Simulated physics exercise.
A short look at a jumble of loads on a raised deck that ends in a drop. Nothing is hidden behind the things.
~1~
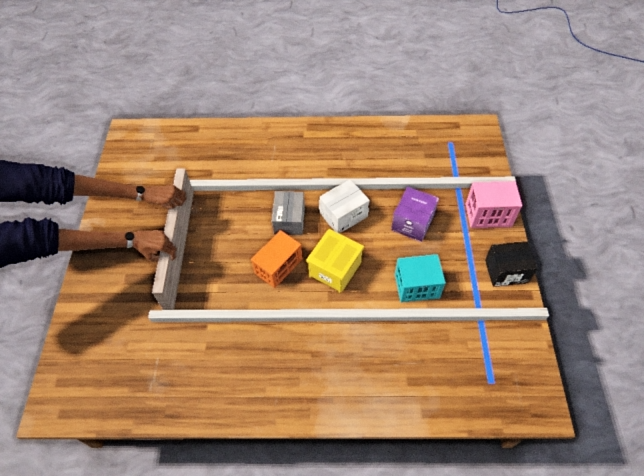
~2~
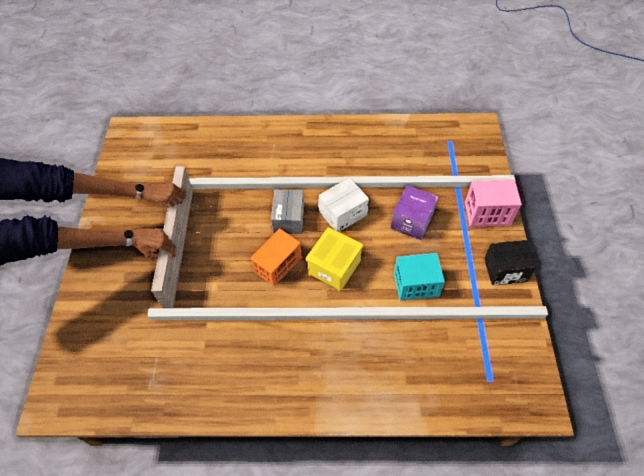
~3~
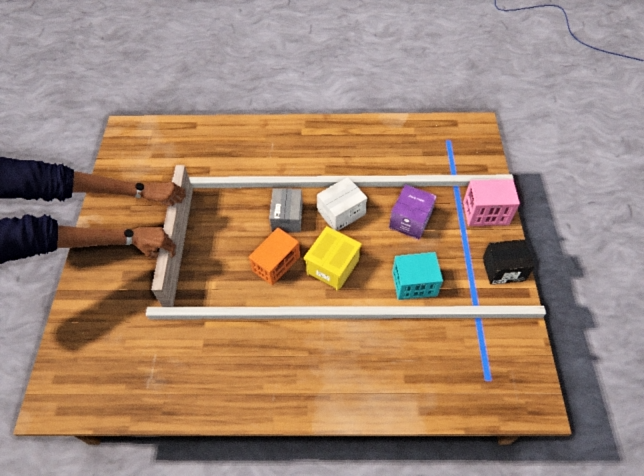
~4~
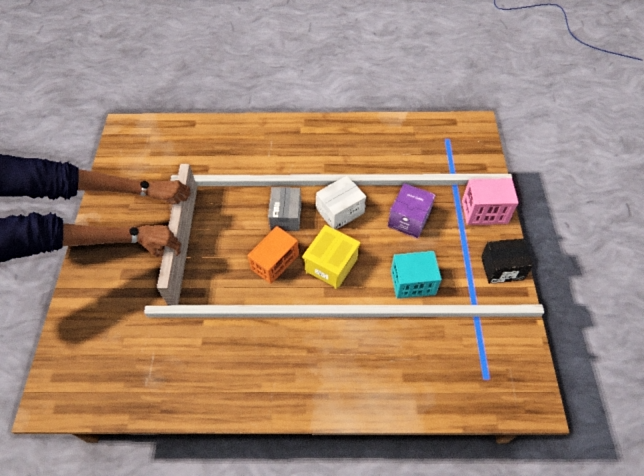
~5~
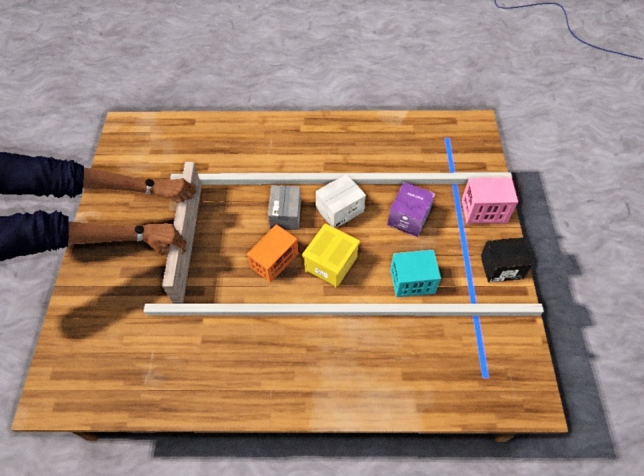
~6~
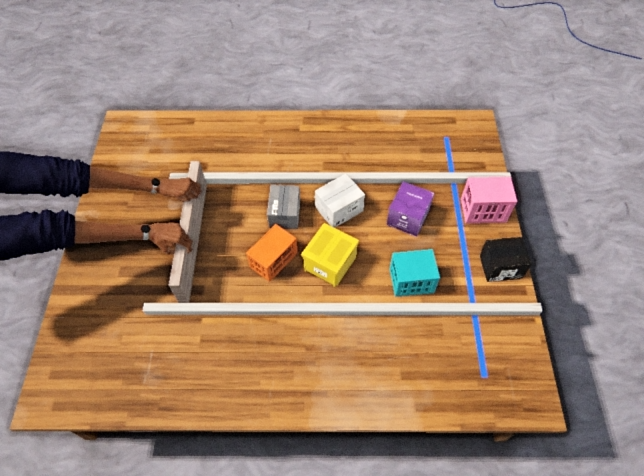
Two hands slide a plank slightly right along a wooden table toward several still, colourful boxes.
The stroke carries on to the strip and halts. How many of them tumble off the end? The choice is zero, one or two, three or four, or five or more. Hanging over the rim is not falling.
In the end the number that fall off is three or four.
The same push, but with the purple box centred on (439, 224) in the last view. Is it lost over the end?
The purple box falls.
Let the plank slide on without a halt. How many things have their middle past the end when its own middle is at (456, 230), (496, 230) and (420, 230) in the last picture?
The counts: 4, 6 and 2.
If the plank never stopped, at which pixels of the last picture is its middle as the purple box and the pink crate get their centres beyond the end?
For the purple box at (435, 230), for the pink crate at (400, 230).
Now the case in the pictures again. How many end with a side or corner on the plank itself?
The number is 2.
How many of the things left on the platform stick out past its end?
Overhanging: 2.
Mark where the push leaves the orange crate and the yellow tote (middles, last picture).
First (480, 243), then (520, 260).
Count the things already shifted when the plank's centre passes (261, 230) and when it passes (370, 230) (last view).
1 and 7.
Soon after, none off yet; black parcel at rest near (505, 259); pink crate at rest near (488, 200); purple box at rest near (410, 209).
After that, none off yet; black parcel at rest near (505, 259); pink crate displaced a little near (494, 200); purple box displaced about its own width near (459, 220).
In the end, the number that fall off is three or four; gone, turquoise crate, purple box, pink crate and black parcel.
